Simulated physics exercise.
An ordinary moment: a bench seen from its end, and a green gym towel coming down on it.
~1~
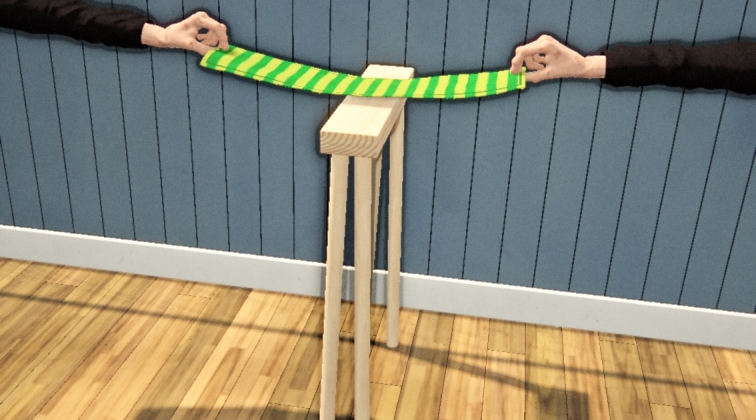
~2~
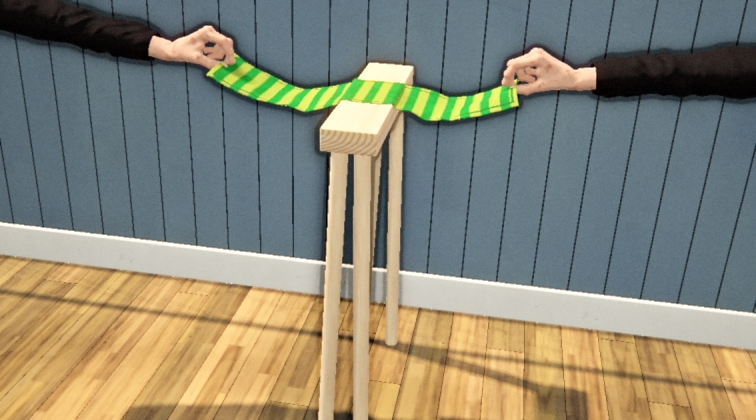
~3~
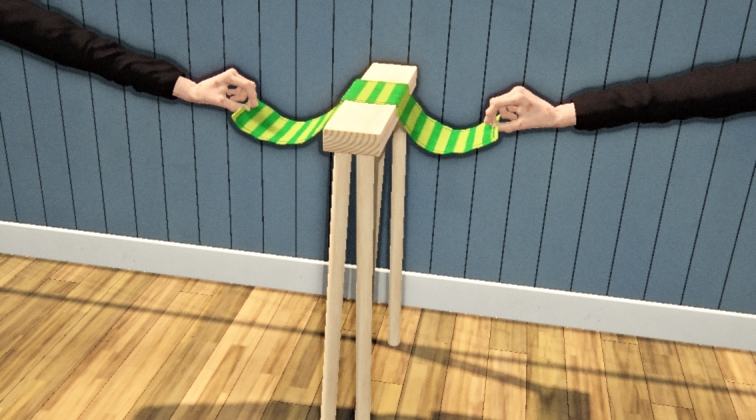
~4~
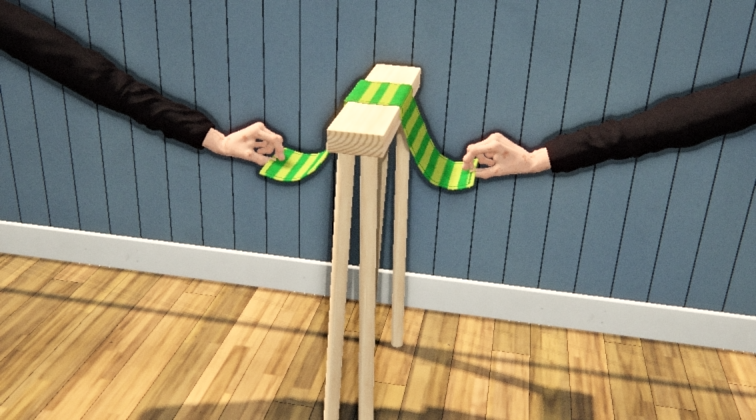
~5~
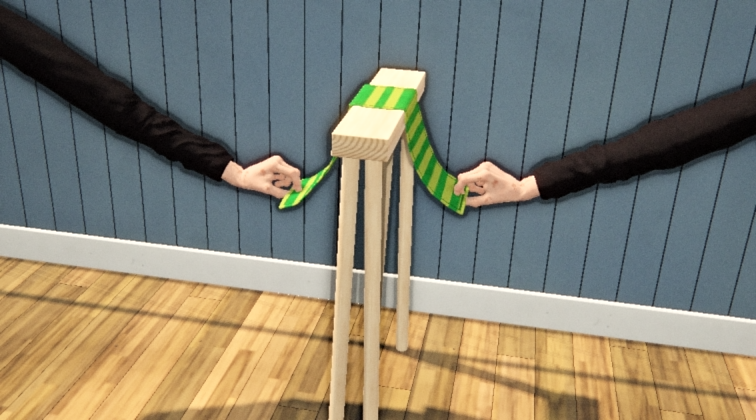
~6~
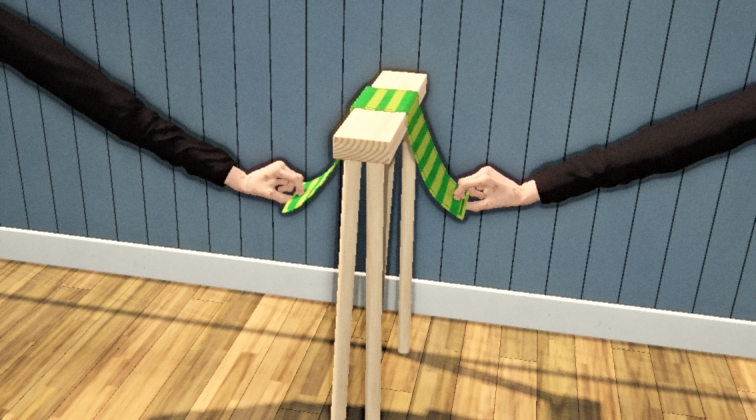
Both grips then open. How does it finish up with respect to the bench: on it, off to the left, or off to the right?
It finishes on it, where it was.
Then, 0.42 s later than the last view, gym towel hanging on both sides, left end near (390, 227), right end near (375, 208).
Then, 1.16 s later than the last view, gym towel hanging on both sides, left end near (349, 226), right end near (395, 215).
Then, 1.98 s later than the last view, gym towel hanging on both sides, left end near (343, 225), right end near (391, 214).
Finally, gym towel hanging on both sides, left end near (337, 224), right end near (415, 218). The green gym towel stays on top.
